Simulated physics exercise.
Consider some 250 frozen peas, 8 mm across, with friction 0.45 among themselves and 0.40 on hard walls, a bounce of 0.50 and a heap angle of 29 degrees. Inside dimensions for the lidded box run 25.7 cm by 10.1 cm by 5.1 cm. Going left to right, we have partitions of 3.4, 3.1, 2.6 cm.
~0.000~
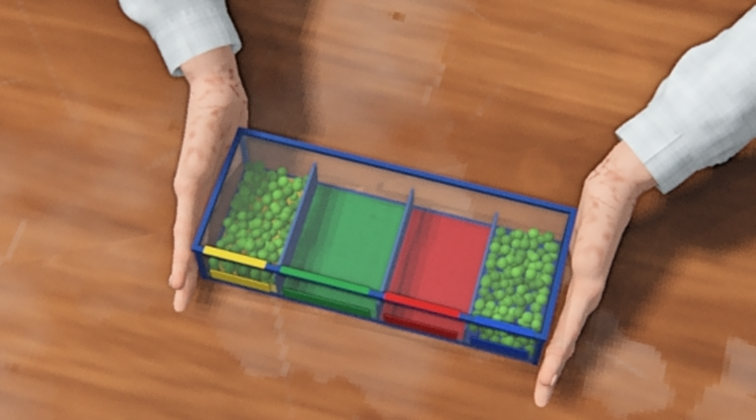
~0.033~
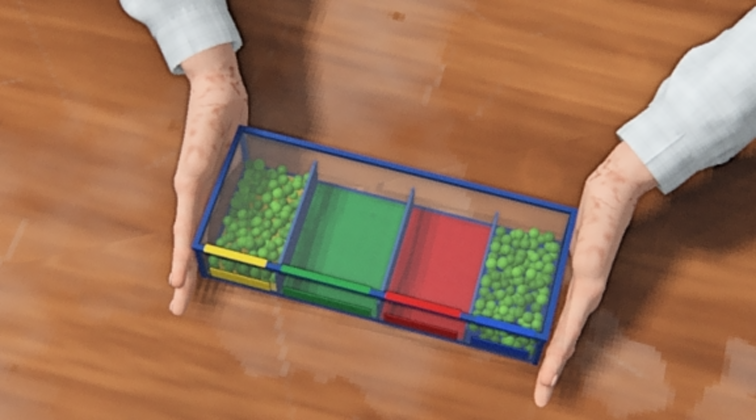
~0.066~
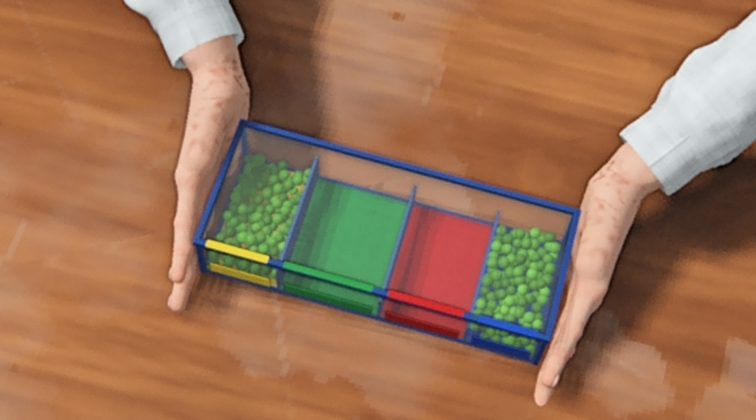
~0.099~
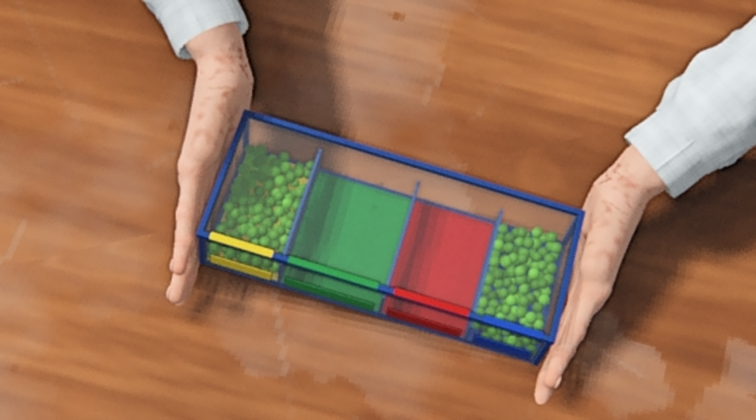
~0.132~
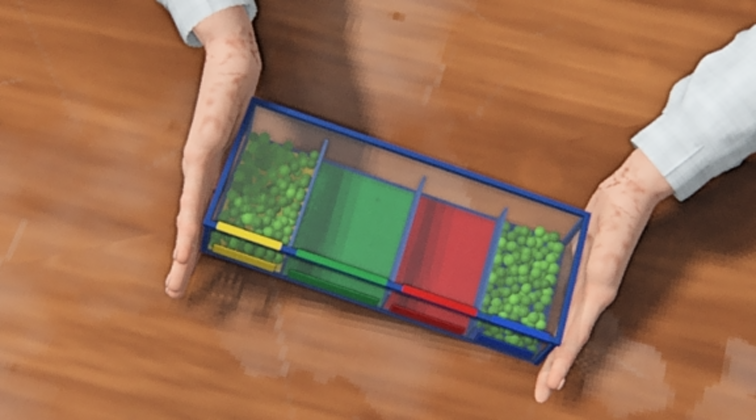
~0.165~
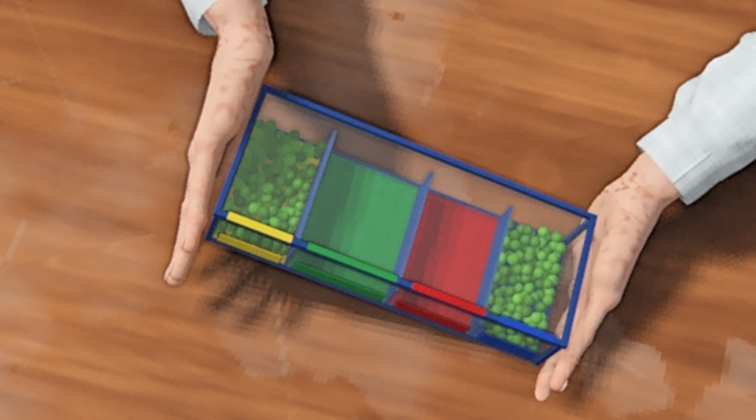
A clear, blue-edged box sits between two hands on a brown wooden surface, seen from above at an angle by an unmoving camera. Small green balls fill the yellow-marked left section and the blue-marked right one, with empty green and red sections between them. The hands, in pale sleeves, hold the ends as the left end rises, slowly at first and then faster, slanting the box down toward the right.
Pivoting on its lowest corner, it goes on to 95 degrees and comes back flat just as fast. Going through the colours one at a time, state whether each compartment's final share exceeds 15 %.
Red: Fails to beat the threshold; blue: Beats the threshold; green: Fails to beat the threshold; yellow: Beats the threshold.
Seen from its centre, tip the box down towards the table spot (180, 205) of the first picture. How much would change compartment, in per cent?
I'd say close to 45 %.
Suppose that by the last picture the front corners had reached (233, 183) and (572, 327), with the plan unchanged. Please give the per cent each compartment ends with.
Red = 0 %, blue = 50 %, green = 5 %, yellow = 45 %.
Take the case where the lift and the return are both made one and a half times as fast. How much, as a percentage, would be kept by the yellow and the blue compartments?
Yellow 40 %, blue 55 %.
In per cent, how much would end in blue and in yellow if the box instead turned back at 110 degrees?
Shares: Blue 60, yellow 30, in per cent.
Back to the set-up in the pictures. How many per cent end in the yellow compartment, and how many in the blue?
Yellow 35; blue 55.
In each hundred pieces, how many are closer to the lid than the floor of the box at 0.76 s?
Roughly 50 per cent.
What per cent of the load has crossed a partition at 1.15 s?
Close to 20 per cent, I reckon.
After 0.76 s, tilt 95 degrees; blue 45 %, green 10 %, yellow 45 %.
Then, at 1.15 s, tilt 41 degrees; red 5 %, blue 55 %, green 5 %, yellow 35 %.
Then, at 1.63 s, tilt 0 degrees; red 5 %, blue 55 %, green 5 %, yellow 35 %.
By 2.1 s all is still; red 5 %, blue 55 %, green 5 %, yellow 35 %.
